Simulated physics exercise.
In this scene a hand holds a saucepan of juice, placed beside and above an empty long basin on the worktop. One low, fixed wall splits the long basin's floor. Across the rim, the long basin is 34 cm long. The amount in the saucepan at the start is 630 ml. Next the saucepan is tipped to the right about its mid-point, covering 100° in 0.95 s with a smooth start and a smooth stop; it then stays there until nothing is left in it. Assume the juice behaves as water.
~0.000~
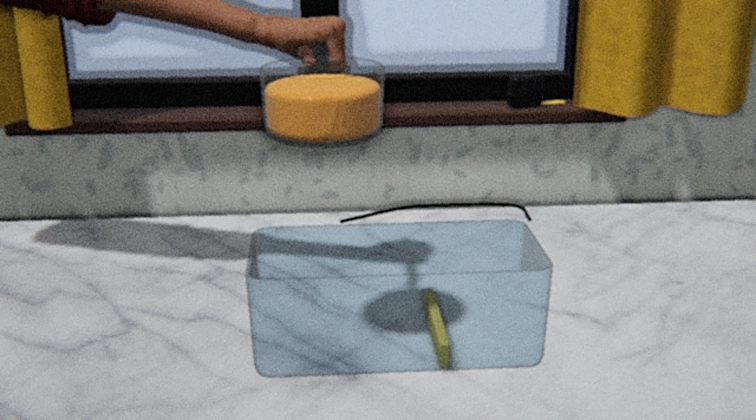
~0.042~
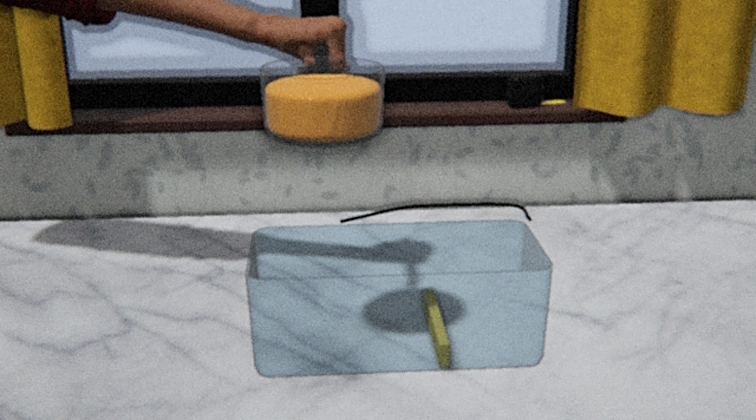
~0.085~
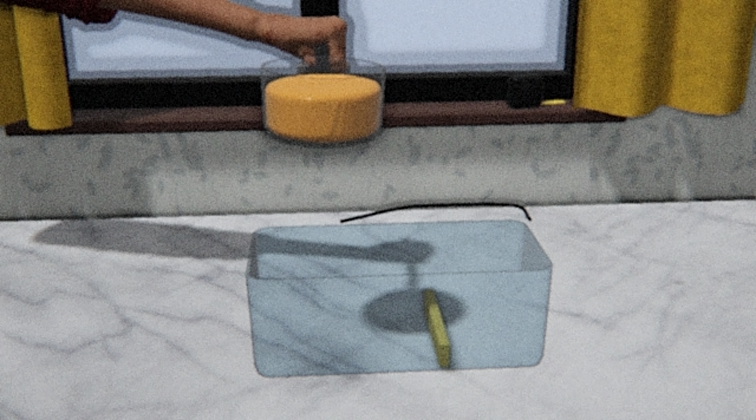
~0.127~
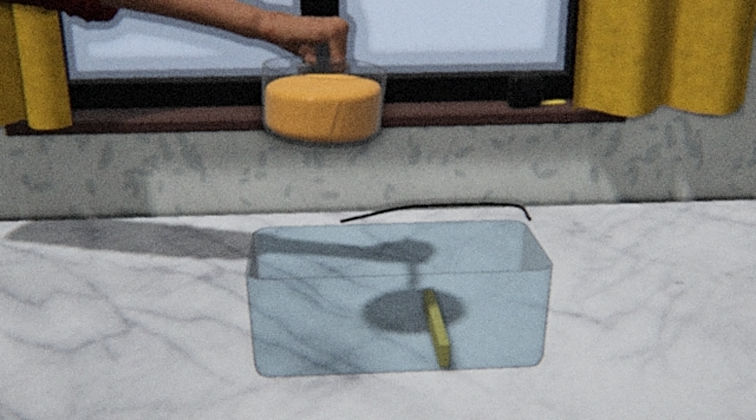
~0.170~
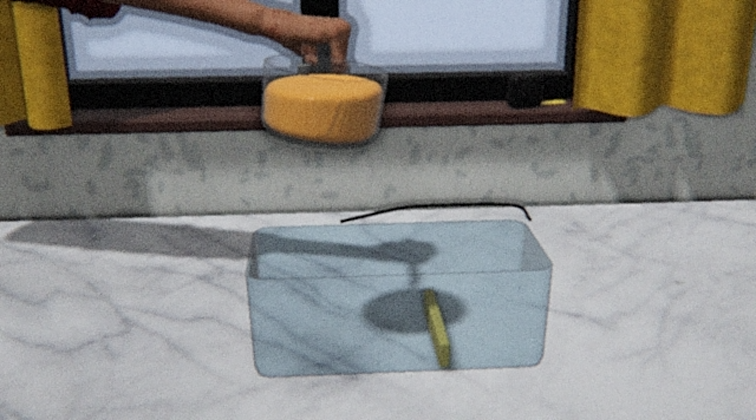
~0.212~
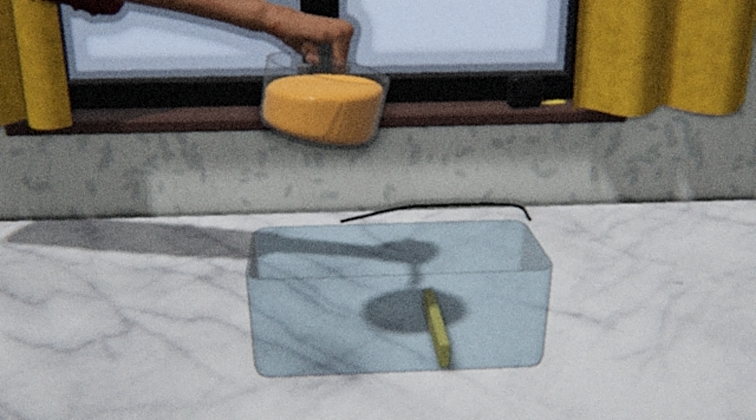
A hand slowly tilts a clear pan of orange juice slightly rightward above an empty basin.
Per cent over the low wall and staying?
56 per cent.
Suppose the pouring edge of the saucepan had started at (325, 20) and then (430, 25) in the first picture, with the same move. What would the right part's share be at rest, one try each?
10 and 70 %.
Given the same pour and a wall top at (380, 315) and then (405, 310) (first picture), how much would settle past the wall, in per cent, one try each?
95 then 90 %.
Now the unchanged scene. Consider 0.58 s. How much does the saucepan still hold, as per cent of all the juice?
Roughly 64 per cent.
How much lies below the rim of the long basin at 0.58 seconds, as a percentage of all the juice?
4 %, give or take.
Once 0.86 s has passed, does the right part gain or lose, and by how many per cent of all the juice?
Its share increases, some 1 in a hundred.
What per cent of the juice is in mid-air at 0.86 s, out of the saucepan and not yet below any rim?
Estimate: Around 18 per cent.
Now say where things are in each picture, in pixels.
In the first frame, tilt 0°; pouring edge (383, 68); surface from (265, 86) to (380, 84); the long basin's rim runs from (251, 254) to (538, 245); the wall's top is at (436, 316).
In the second frame, tilt 0°; pouring edge (383, 69); surface from (265, 86) to (380, 84).
In the third frame, tilt 2°; pouring edge (384, 70); surface from (265, 86) to (381, 85).
In the fourth frame, tilt 4°; pouring edge (385, 73); surface from (265, 85) to (381, 85).
In the fifth frame, tilt 8°; pouring edge (386, 76); surface from (266, 85) to (382, 85).
In the sixth frame, tilt 12°; pouring edge (388, 81); surface from (266, 86) to (383, 86).
By 0.58 s the tilt is 67° and 63 per cent is still to pour, 3 is left of the wall and 1 right of it.
By 0.86 s the tilt is 98° and 13 per cent is still to pour, 15 is left of the wall and 54 right of it.
By 1.14 s the tilt is 100° and 1 per cent is still to pour, 38 is left of the wall and 57 right of it.
By 1.45 s the tilt is 100° and 0 per cent is still to pour, 43 is left of the wall and 56 right of it.
At rest 43 per cent lies left of the wall, 56 right of it and 1 outside.
